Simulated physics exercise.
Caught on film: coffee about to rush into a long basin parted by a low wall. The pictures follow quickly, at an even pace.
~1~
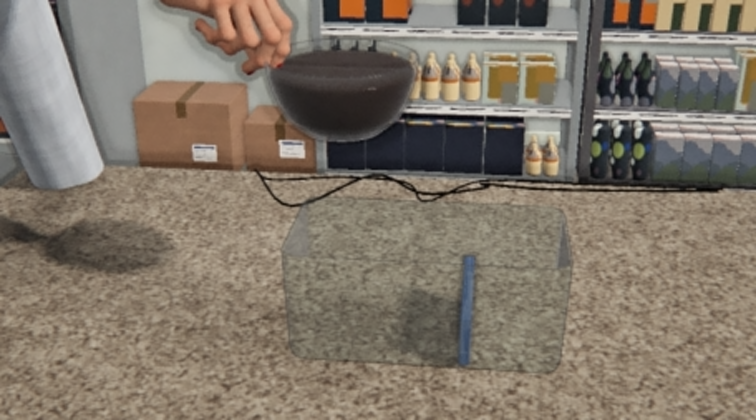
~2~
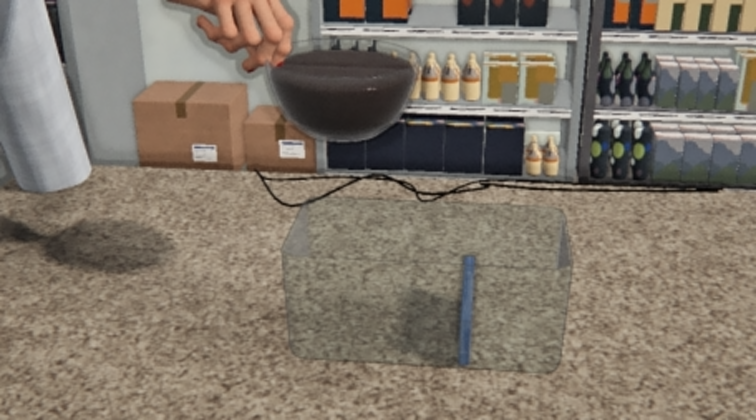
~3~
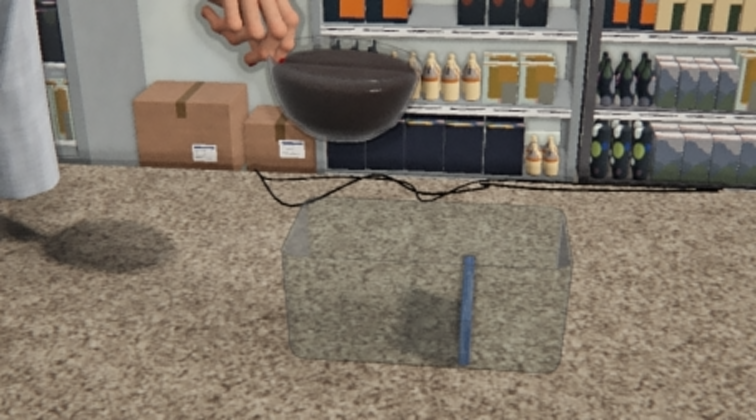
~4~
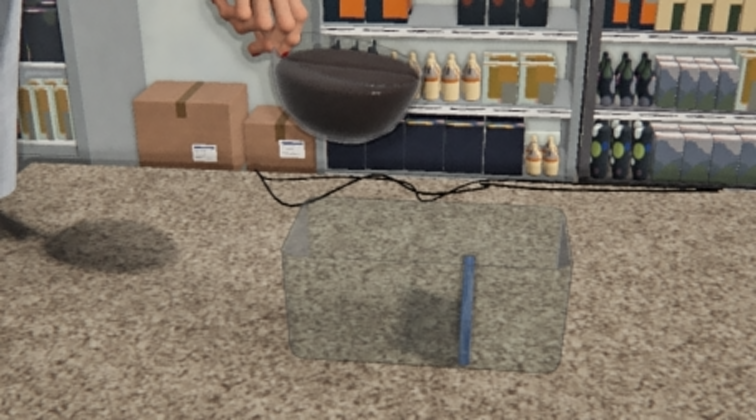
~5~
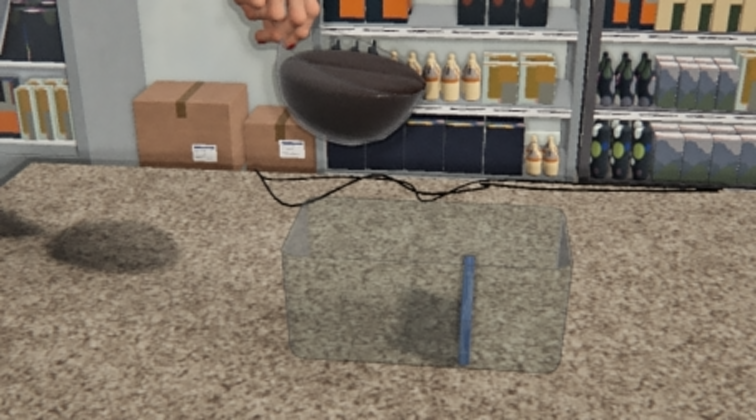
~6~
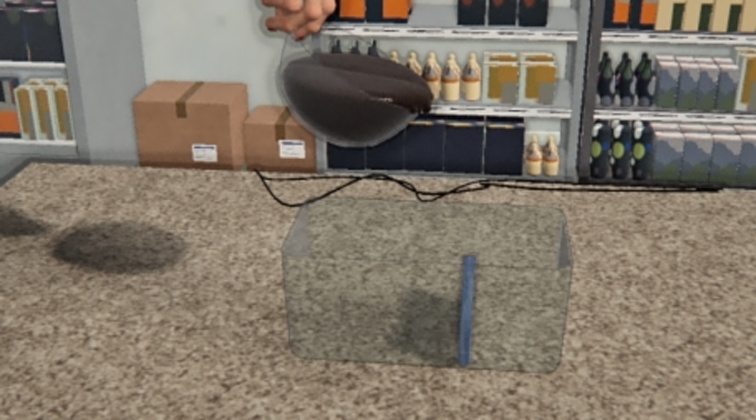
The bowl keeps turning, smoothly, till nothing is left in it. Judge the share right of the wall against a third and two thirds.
In the end from a third to two thirds is right of the wall.
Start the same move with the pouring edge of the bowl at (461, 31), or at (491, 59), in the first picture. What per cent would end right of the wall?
Near 80 % and 75 %.
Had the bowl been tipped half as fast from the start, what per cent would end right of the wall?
About 70 per cent.
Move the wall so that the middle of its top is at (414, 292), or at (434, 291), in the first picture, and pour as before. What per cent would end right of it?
Roughly 85 per cent, and 80 per cent.
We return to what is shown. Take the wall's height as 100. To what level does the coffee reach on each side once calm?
The left part 30 per cent, the right part 40.
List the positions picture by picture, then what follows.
In the first frame, tilt 0°; pouring edge (418, 61); surface from (272, 66) to (415, 69); the long basin's rim runs from (294, 226) to (568, 239); the wall's top is at (468, 287).
In the second frame, tilt 1°; pouring edge (419, 63); surface from (272, 65) to (416, 70).
In the third frame, tilt 6°; pouring edge (421, 69); surface from (275, 62) to (417, 72).
In the fourth frame, tilt 12°; pouring edge (423, 78); surface from (278, 60) to (420, 76).
In the fifth frame, tilt 21°; pouring edge (424, 90); surface from (281, 61) to (426, 82); 1 per cent is over the edge.
In the sixth frame, tilt 31°; pouring edge (423, 104); surface from (285, 65) to (421, 91); 6 per cent is over the edge.
A moment on, the bowl is tipped on its side and 20 per cent is still to pour, 5 is left of the wall and 28 right of it.
Next, the bowl is tipped on its side and 2 per cent is still to pour, 40 is left of the wall and 44 right of it.
Then the bowl is tipped on its side and 0 per cent is still to pour, 53 is left of the wall and 43 right of it.
Later the bowl is tipped on its side and 0 per cent is still to pour, 54 is left of the wall and 43 right of it.
In the end 54 per cent lies left of the wall, 43 right of it and 3 outside.
